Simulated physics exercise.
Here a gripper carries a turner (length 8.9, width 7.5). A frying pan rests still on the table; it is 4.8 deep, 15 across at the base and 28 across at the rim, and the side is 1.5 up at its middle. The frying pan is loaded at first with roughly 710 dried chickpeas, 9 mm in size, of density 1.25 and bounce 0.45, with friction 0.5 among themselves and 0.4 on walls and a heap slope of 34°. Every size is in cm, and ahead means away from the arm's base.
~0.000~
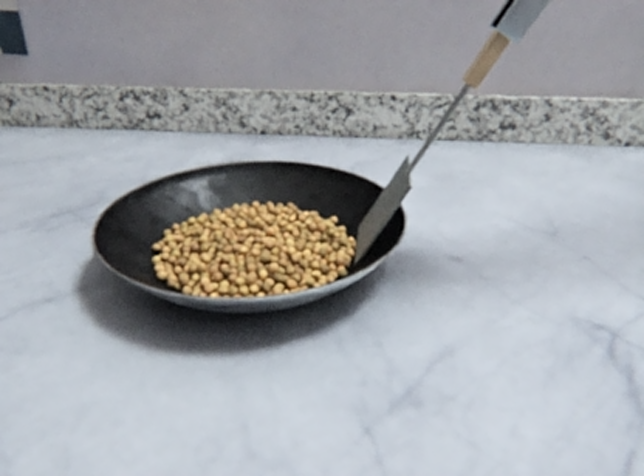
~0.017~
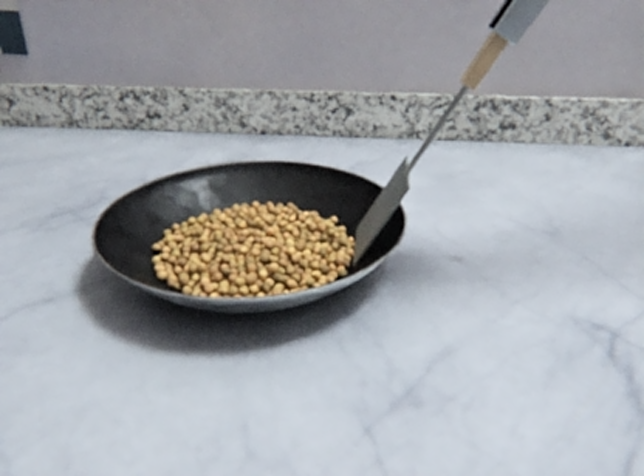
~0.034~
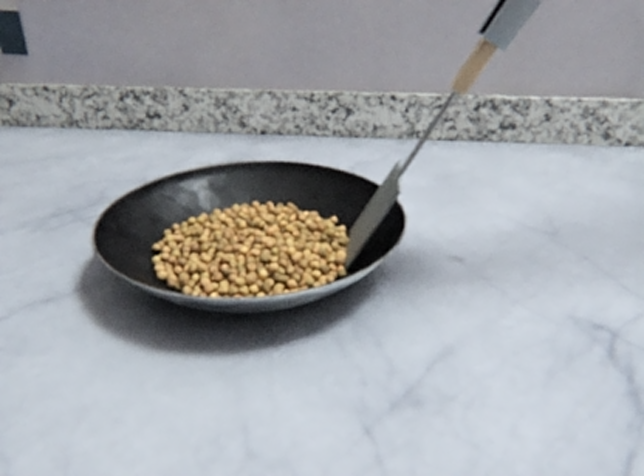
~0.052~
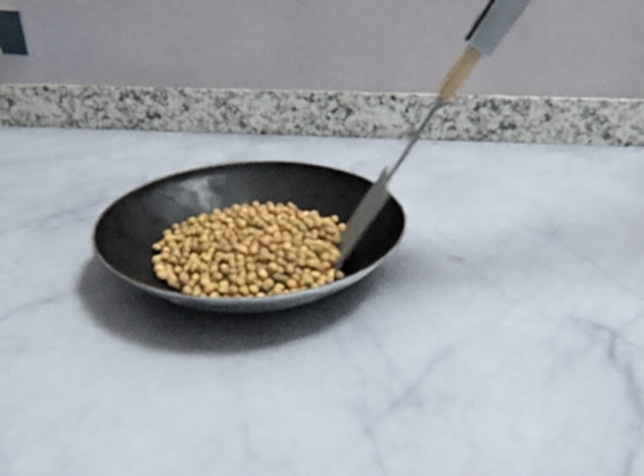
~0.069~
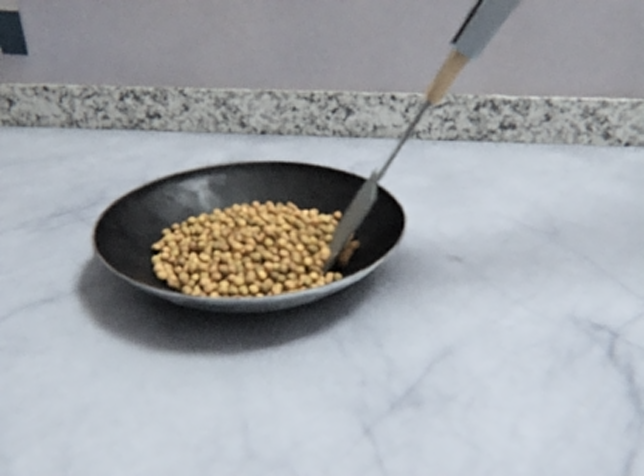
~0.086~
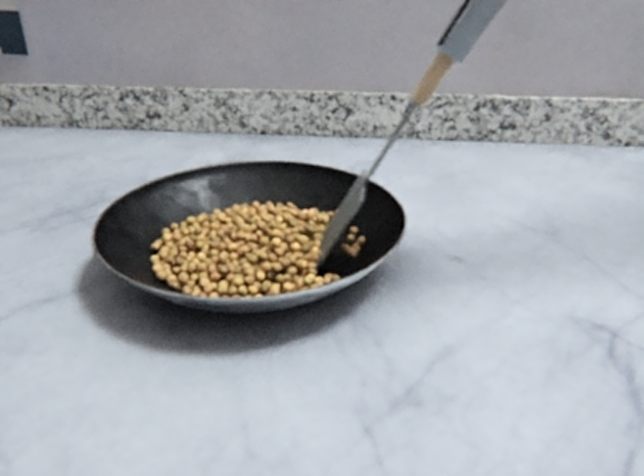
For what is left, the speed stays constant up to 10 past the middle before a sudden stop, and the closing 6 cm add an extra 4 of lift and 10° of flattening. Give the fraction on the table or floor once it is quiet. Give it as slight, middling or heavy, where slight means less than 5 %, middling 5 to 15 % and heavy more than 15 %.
Middling.
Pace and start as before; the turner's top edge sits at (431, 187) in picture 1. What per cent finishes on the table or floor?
I'd estimate close to 15 per cent.
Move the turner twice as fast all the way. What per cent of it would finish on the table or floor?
About 25 %.
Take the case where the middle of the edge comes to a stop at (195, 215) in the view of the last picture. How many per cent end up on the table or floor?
0 %.
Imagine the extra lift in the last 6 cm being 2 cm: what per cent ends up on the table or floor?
Roughly 10 per cent.
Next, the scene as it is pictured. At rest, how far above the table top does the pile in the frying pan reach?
About 5.0 cm above the table.
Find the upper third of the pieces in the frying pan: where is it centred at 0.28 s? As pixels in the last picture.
About pixel (167, 225).
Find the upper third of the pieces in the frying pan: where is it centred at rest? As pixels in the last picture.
Roughly (164, 231).
By 0.18 s, sloping 61°, highest piece 4 above the table; 709 in the frying pan.
By 0.28 s, sloping 58°, highest piece 5 above the table; 709 in the frying pan.
By 0.53 s, sloping 51°, highest piece 5 above the table; 652 in the frying pan, 56 on the table or floor, 1 on the blade or in flight.
By 1.58 s, sloping 51°, highest piece 5 above the table; 651 in the frying pan, 58 on the table or floor.
Final count, 651 in the frying pan, 58 on the table or floor. That is 8 % on the table or floor.
